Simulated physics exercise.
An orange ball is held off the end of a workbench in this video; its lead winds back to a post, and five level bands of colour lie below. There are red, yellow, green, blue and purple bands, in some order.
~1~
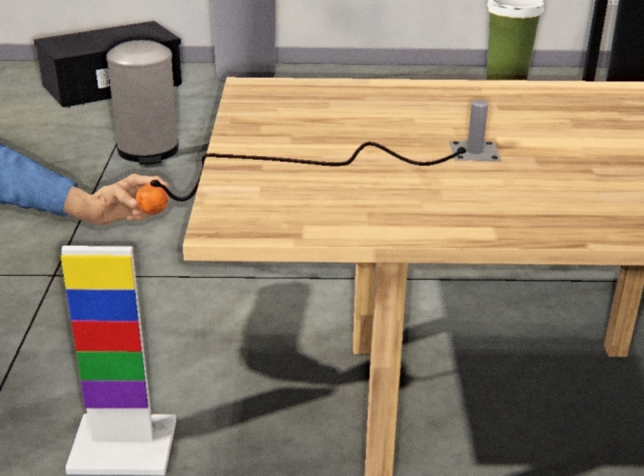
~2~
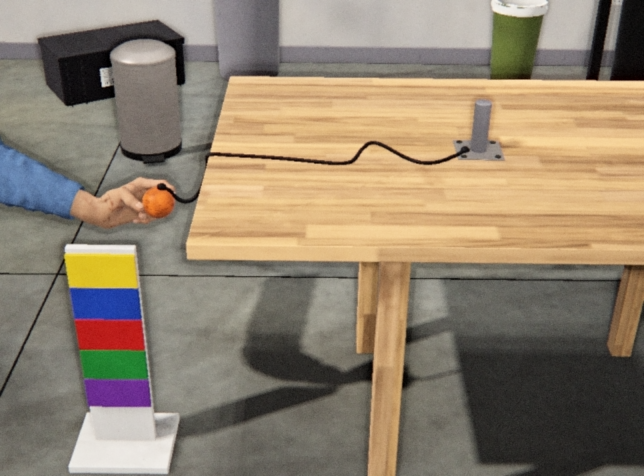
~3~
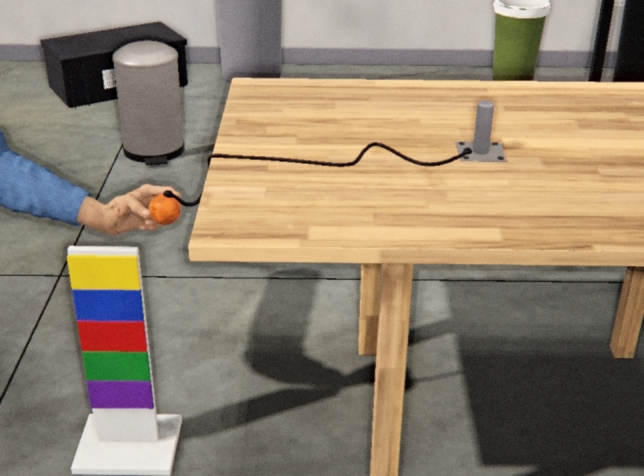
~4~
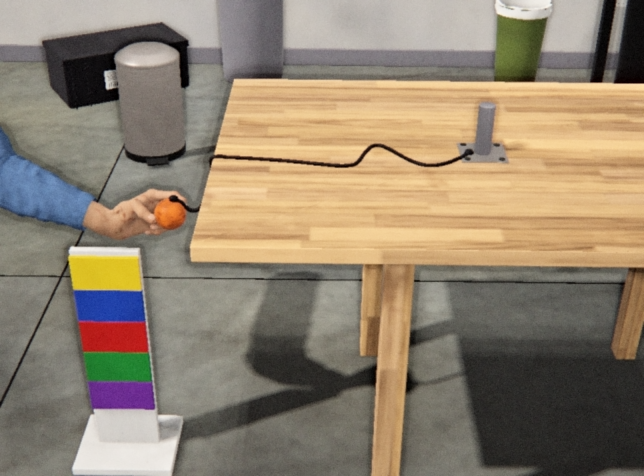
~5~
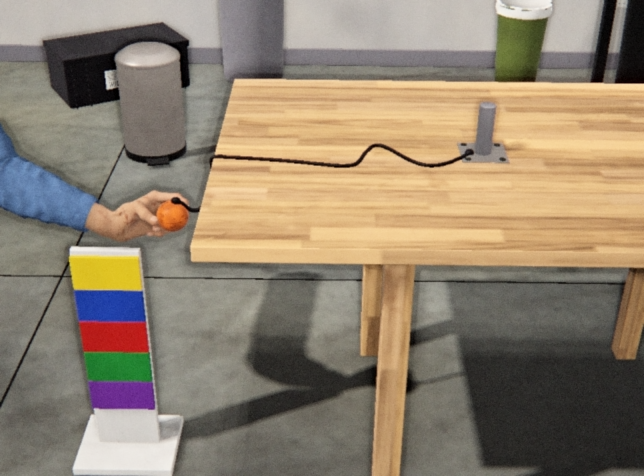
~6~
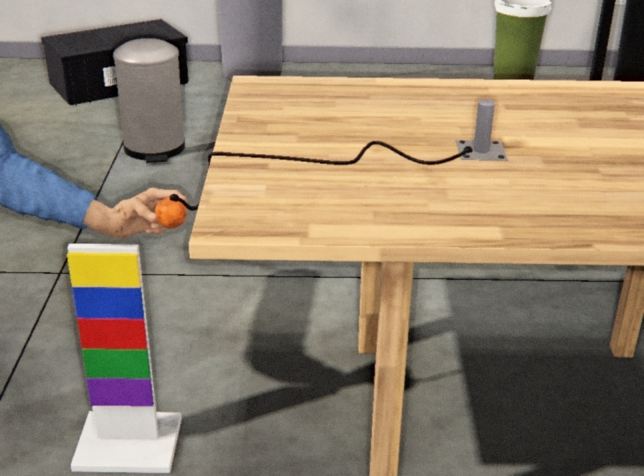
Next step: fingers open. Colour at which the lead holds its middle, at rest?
Blue.
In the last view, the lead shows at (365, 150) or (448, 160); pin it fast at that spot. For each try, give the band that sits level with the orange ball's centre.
Yellow, then blue.
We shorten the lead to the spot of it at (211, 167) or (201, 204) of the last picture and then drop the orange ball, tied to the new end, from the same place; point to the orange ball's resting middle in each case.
It would be at (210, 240) in the first case and at (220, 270) in the second.
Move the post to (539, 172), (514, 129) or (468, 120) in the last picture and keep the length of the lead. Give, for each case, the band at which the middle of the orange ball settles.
Result 1: Yellow. Result 2: Yellow. Result 3: Blue.
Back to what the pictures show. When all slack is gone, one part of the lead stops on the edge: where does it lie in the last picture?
That point sits at about (277, 158).
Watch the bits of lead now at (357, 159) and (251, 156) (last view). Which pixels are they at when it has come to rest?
They finish at (298, 152) and (212, 178) respectively.
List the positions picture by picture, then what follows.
Orange ball (152, 199); yellow (98, 274); blue (102, 306); red (107, 337); green (111, 367); purple (115, 396), in the first frame.
Orange ball (158, 202); lead through (444, 161) (387, 148) (345, 163) (274, 158) (208, 170), in the second frame.
Orange ball (165, 209), in the third frame.
Orange ball (170, 214); lead through (447, 163) (391, 150) (349, 166) (278, 160) (212, 172), in the fourth frame.
Orange ball (172, 216), in the fifth frame.
Orange ball (171, 213); lead through (446, 161) (390, 148) (348, 163) (277, 158) (211, 169), in the sixth frame.
A little later, ball near (246, 293); level with blue.
Next, ball near (201, 297); level with blue.
When it is over, ball near (215, 299); level with blue. Its middle rests at the blue band.
